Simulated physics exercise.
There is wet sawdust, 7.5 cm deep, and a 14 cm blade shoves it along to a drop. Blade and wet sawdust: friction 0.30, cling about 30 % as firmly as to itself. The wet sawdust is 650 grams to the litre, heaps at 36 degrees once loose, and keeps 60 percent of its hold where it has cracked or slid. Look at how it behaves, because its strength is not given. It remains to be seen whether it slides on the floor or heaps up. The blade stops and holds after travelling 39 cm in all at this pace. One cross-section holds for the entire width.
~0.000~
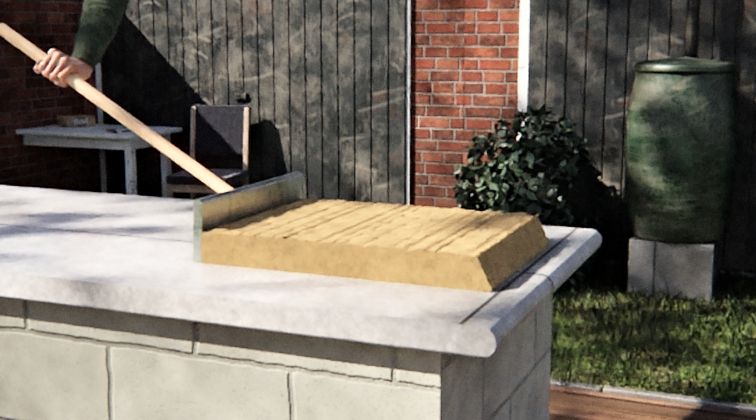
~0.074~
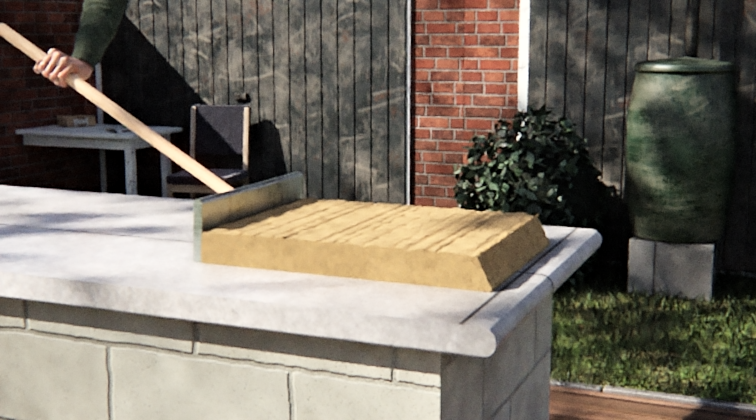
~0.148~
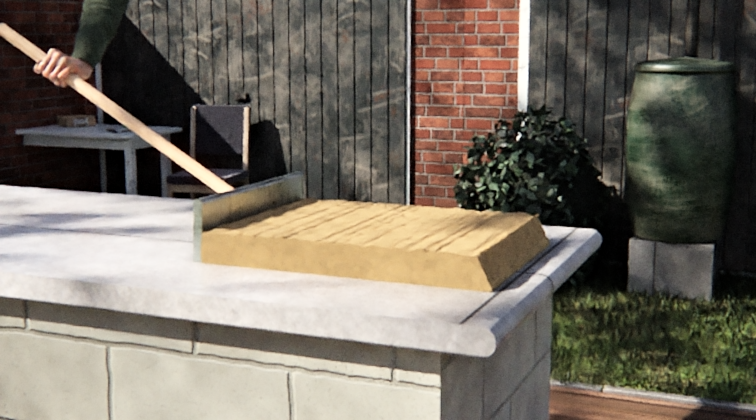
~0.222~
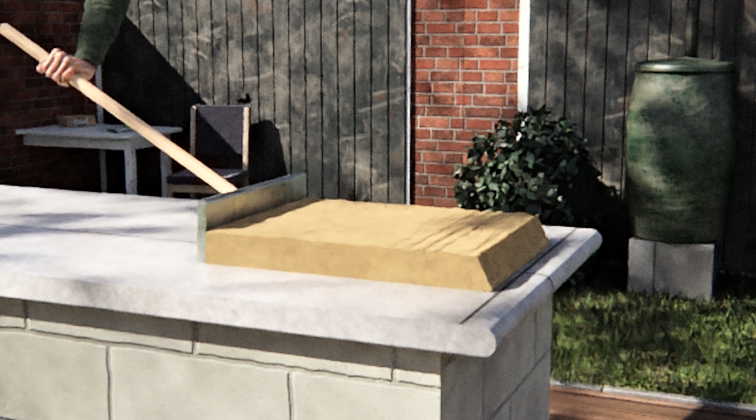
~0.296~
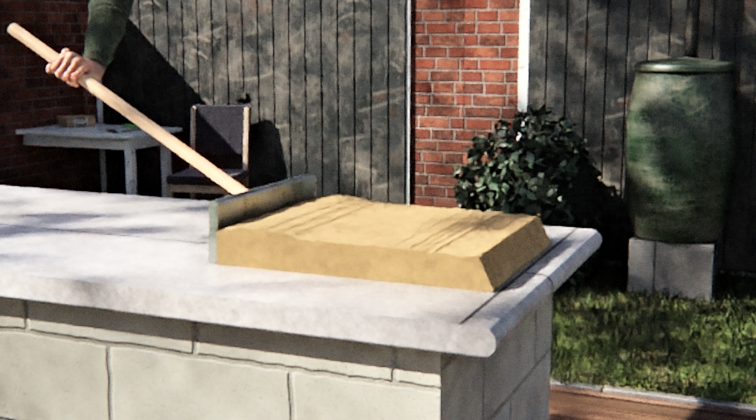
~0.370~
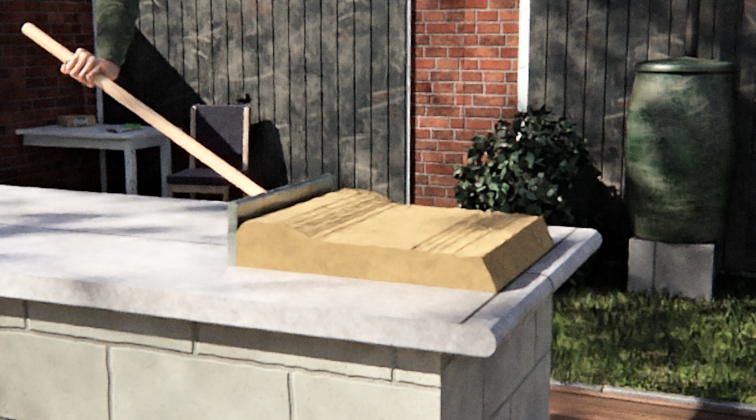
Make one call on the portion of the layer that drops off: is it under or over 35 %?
My call: Under.
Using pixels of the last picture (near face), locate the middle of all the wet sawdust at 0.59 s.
Pretty much at (400, 261), I'd say.
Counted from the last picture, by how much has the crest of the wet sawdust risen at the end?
2 cm.
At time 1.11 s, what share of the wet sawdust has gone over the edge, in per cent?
Some 25 %, give or take.
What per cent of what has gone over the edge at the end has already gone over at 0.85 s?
Reading: Approx. 50 per cent.
After 0.59 s, 0 % has gone over the edge.
After 0.85 s, 13 % has gone over the edge.
After 1.11 s, 27 % has gone over the edge.
After 1.37 s, 27 % has gone over the edge.
After 1.47 s, at the end, 27 % has gone over the edge.
